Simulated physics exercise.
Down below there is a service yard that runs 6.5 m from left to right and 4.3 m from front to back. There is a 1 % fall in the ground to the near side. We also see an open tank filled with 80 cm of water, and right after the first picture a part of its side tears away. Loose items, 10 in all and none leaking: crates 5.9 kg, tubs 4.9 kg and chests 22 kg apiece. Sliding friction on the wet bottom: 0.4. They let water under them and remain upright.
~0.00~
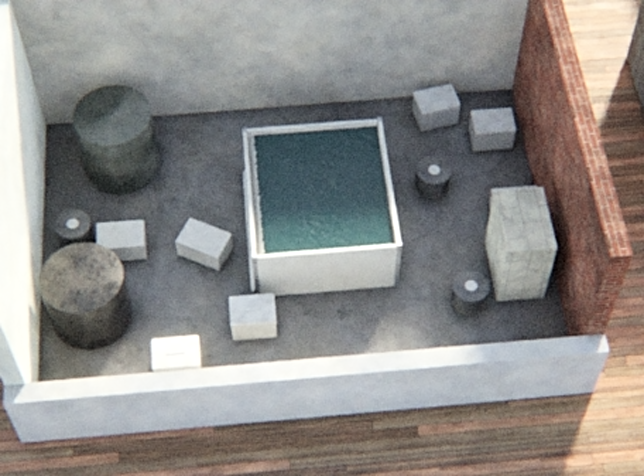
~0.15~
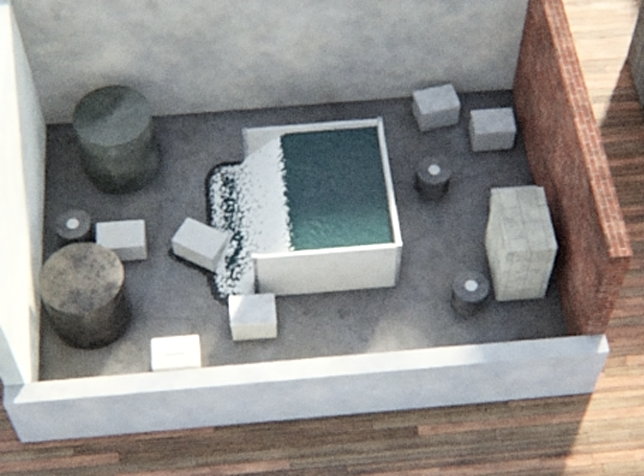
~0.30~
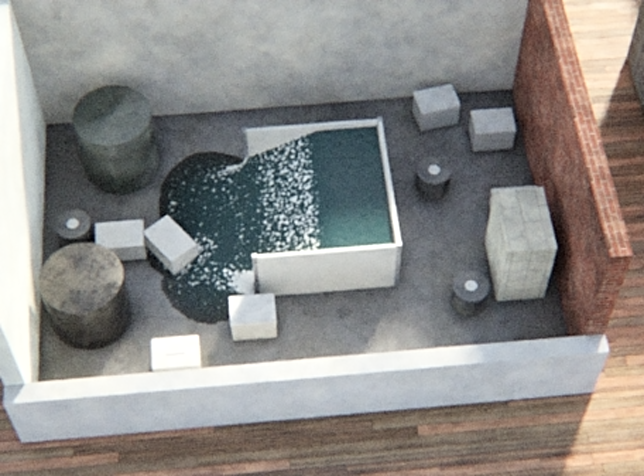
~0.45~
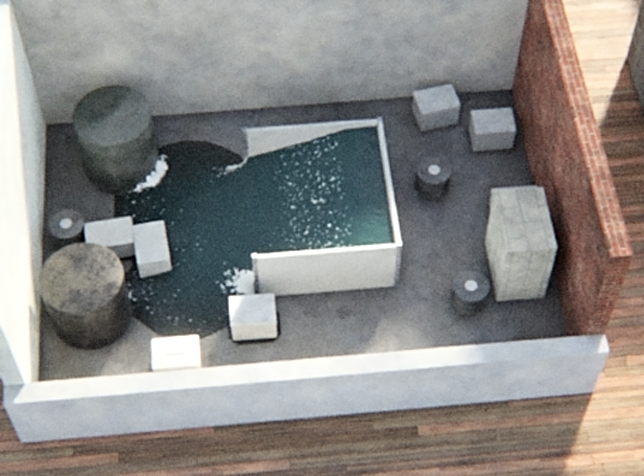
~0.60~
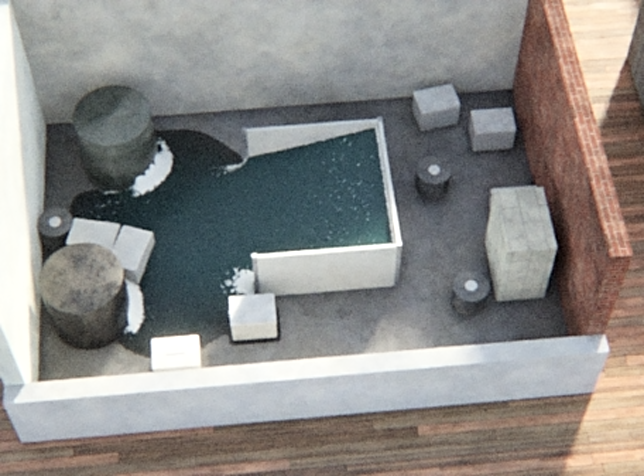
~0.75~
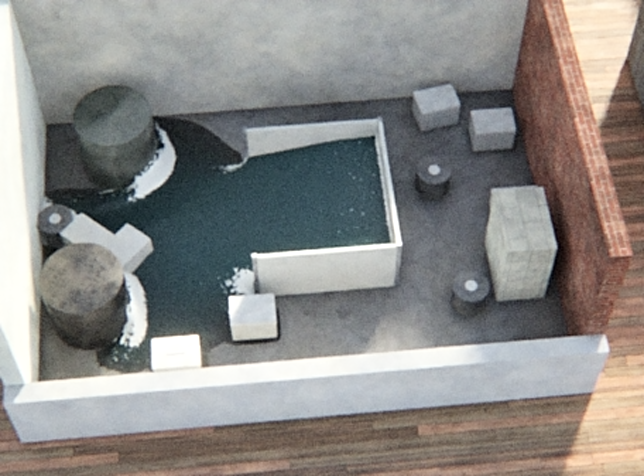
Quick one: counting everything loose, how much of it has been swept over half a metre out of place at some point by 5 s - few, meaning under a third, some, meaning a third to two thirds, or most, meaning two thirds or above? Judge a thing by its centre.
My call is some.
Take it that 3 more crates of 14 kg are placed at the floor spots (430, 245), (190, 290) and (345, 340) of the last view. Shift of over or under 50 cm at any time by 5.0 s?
Check, in order - not exceeded, exceeded, exceeded.
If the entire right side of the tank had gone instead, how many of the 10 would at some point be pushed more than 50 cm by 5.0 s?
The count would be 7.
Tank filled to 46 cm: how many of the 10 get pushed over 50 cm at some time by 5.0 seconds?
Count under that change: 4.
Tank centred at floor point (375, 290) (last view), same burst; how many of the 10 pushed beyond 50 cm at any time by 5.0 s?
That would give 7.
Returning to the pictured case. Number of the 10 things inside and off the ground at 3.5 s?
It comes to 3 of them.
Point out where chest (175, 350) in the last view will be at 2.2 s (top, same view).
(218, 362) or thereabouts.
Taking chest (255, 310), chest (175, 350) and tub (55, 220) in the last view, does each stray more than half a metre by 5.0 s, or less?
In order: Farther, farther and farther.
After 1.1 s 1 of 10 are over 50 cm from their spots; 3 afloat.
After 2.2 s 2 of 10 are over 50 cm from their spots; 3 afloat.
After 3.5 s 3 of 10 are over 50 cm from their spots; 3 afloat.
After 5.0 s 6 of 10 are over 50 cm from their spots, and 6 have been at some point; 4 afloat.
